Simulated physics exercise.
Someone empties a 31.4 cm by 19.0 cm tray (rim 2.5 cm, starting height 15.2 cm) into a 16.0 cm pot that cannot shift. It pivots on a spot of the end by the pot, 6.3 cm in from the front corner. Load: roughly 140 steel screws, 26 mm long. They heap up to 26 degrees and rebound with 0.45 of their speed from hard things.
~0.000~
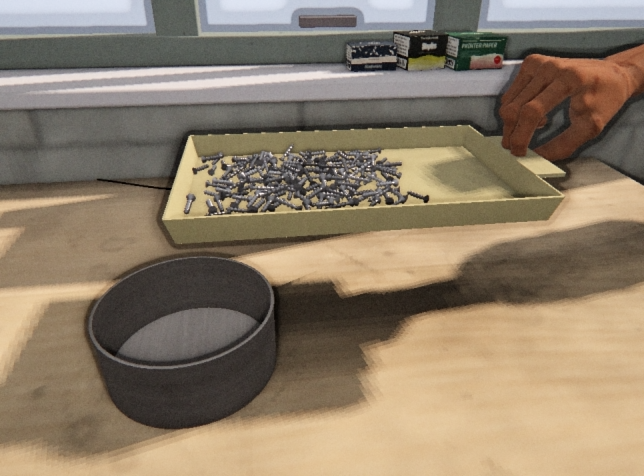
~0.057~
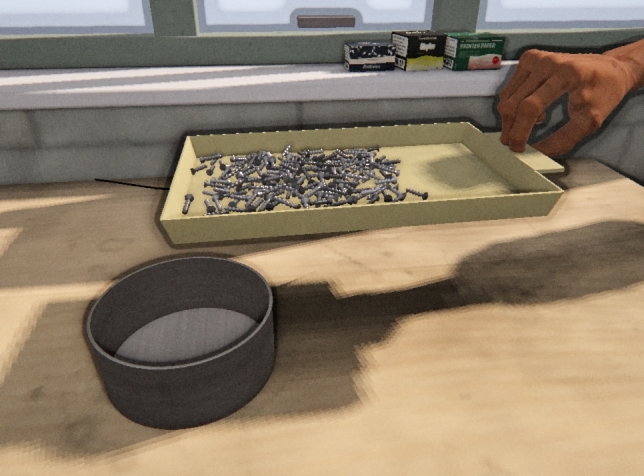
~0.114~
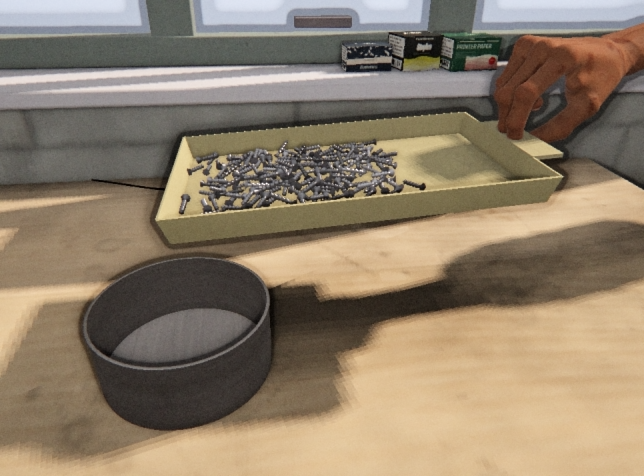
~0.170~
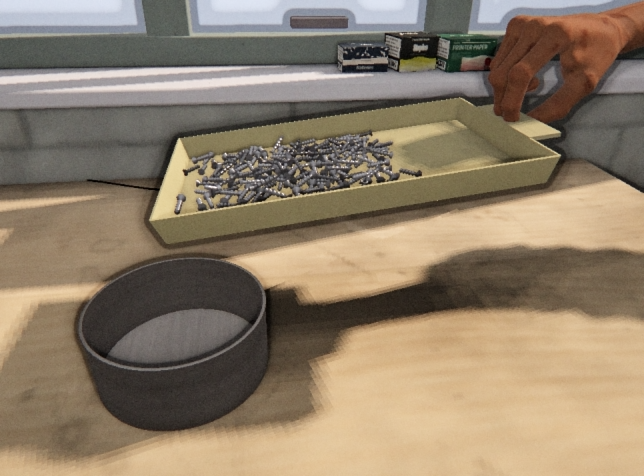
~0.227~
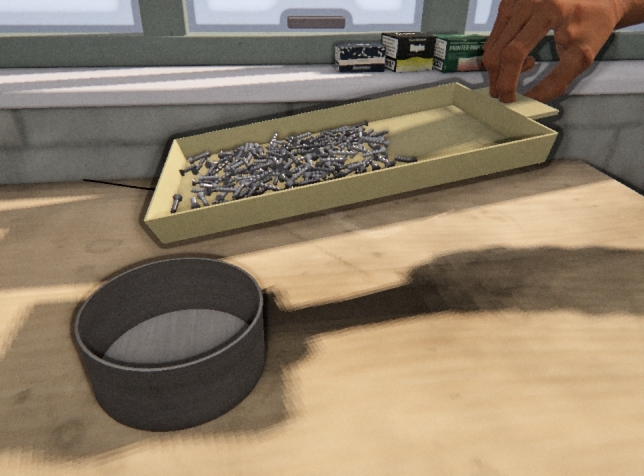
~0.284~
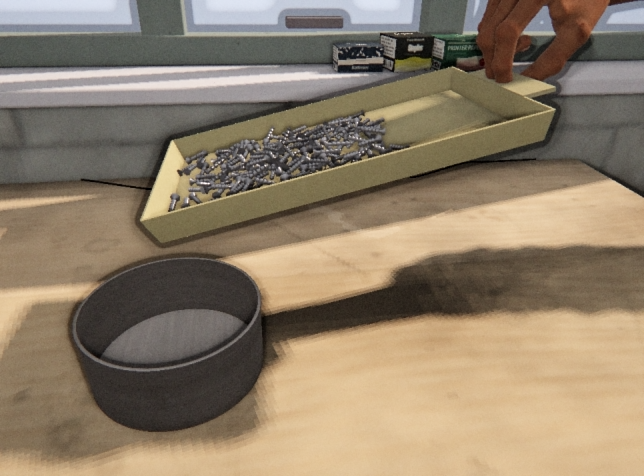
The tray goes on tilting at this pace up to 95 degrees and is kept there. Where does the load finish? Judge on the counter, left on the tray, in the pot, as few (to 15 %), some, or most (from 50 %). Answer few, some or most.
Counter: Most, tray: Few, pot: Some.
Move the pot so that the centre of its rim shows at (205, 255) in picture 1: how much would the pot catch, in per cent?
About 65 per cent.
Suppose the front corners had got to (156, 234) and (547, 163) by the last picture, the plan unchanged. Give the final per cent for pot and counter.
Pot 90, counter 10.
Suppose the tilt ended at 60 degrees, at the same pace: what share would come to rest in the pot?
It would be near 0 per cent.
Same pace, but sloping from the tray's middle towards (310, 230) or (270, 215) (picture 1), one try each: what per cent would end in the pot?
Some 85 and 100 per cent.
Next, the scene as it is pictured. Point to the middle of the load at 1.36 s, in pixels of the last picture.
Near (170, 169).
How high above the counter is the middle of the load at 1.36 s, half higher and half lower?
Roughly 16 cm.
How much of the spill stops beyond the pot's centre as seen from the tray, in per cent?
Some 90 per cent.
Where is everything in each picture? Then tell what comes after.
Tray tilt 0 degrees, front corners at (172, 215) and (555, 194); middle of the pieces at (309, 177); pot at (185, 303), in the first frame.
Tray tilt 1 degrees, front corners at (170, 216) and (554, 189); middle of the pieces at (307, 176), in the second frame.
Tray tilt 3 degrees, front corners at (165, 216) and (552, 175), lowest corner left back; middle of the pieces at (304, 172), in the third frame.
Tray tilt 7 degrees, front corners at (159, 216) and (549, 154), lowest corner left back; middle of the pieces at (299, 166), in the fourth frame.
Tray tilt 10 degrees, front corners at (154, 215) and (546, 132), lowest corner left back; middle of the pieces at (294, 160), in the fifth frame.
Tray tilt 13 degrees, front corners at (150, 215) and (544, 109), lowest corner left back; middle of the pieces at (291, 153); pot at (171, 305). Its pace works out near 60 degrees a second, in the sixth frame.
After 0.93 s, tilt 52 degrees; the tray holds 100 %, the pot 0 %.
Then, at 1.36 s, tilt 77 degrees; the tray holds 90 %, the pot 0 %.
After 1.87 s, tilt 95 degrees; the tray holds 5 %, the pot 30 %.
In the end, at 2.8 s, counter 70 %, tray 0 %, pot 30 %.
